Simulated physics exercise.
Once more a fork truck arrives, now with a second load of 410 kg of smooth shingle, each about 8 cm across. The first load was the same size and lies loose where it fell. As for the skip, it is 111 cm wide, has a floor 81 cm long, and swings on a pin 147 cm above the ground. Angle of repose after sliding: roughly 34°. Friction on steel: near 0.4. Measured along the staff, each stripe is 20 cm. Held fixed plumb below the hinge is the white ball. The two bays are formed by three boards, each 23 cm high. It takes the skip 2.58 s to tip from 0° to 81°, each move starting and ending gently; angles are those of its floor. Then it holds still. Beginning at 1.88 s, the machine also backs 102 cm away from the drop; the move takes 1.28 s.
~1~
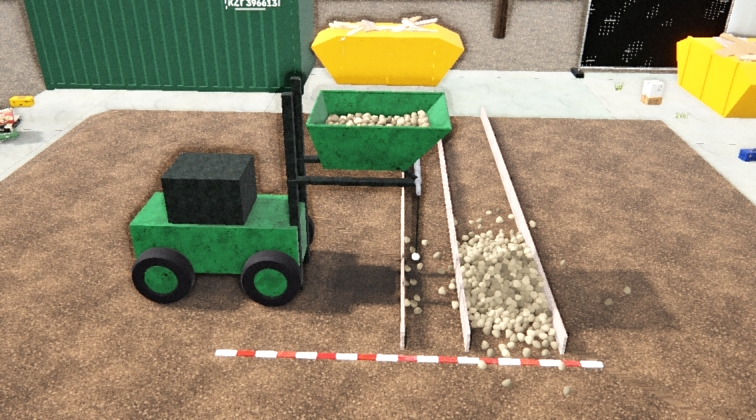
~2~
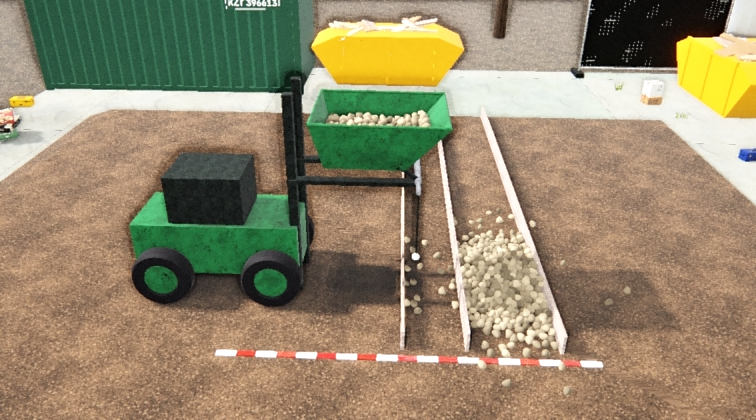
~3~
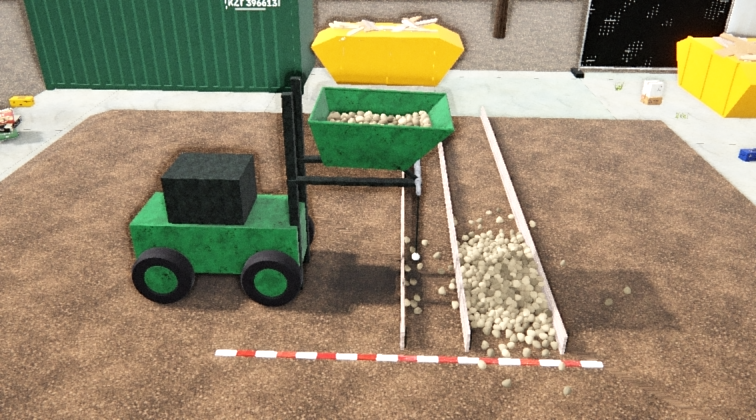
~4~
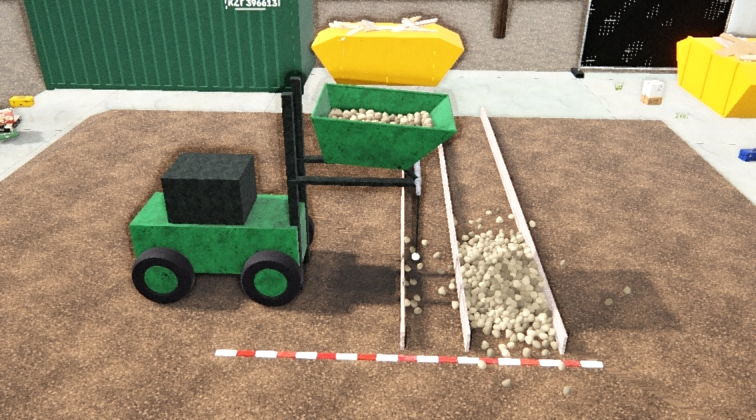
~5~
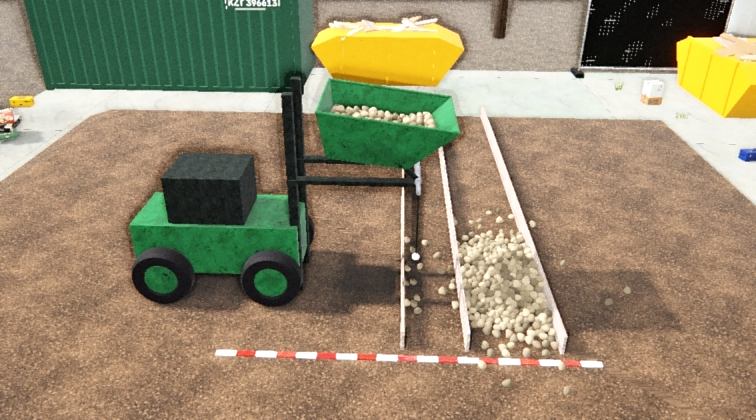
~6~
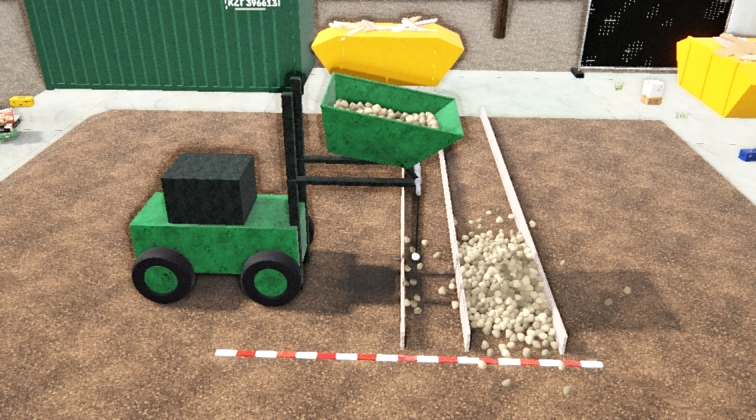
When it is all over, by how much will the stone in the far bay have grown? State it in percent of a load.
By roughly 73 per cent of a load.
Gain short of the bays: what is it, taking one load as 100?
Close to 0 parts in a hundred.
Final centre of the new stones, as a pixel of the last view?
Middle: Approx. (510, 271) px.
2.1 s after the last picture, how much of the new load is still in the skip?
Near 0 per cent of the load is held.
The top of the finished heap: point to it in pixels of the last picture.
Roughly at (512, 260).
Then, 1.3 s after the last picture the floor is at 69°; in per cent of one load, 94 in the skip, 3 in the near bay, 102 in the far bay, 1 past the last board; the foremost stones are at (558, 273).
Then, 2.1 s after the last picture the floor is at 81°; in per cent of one load, 1 in the skip, 14 in the near bay, 170 in the far bay, 16 past the last board; the foremost stones are at (605, 284).
Then, 3.0 s after the last picture the floor is at 81°; in per cent of one load, 0 in the skip, 12 in the near bay, 169 in the far bay, 18 past the last board; the foremost stones are at (680, 280).
Then, 5.6 s after the last picture the floor is at 81°; in per cent of one load, 0 in the skip, 12 in the near bay, 169 in the far bay, 18 past the last board; the foremost stones are at (685, 280). Net gain in the far bay, 73.
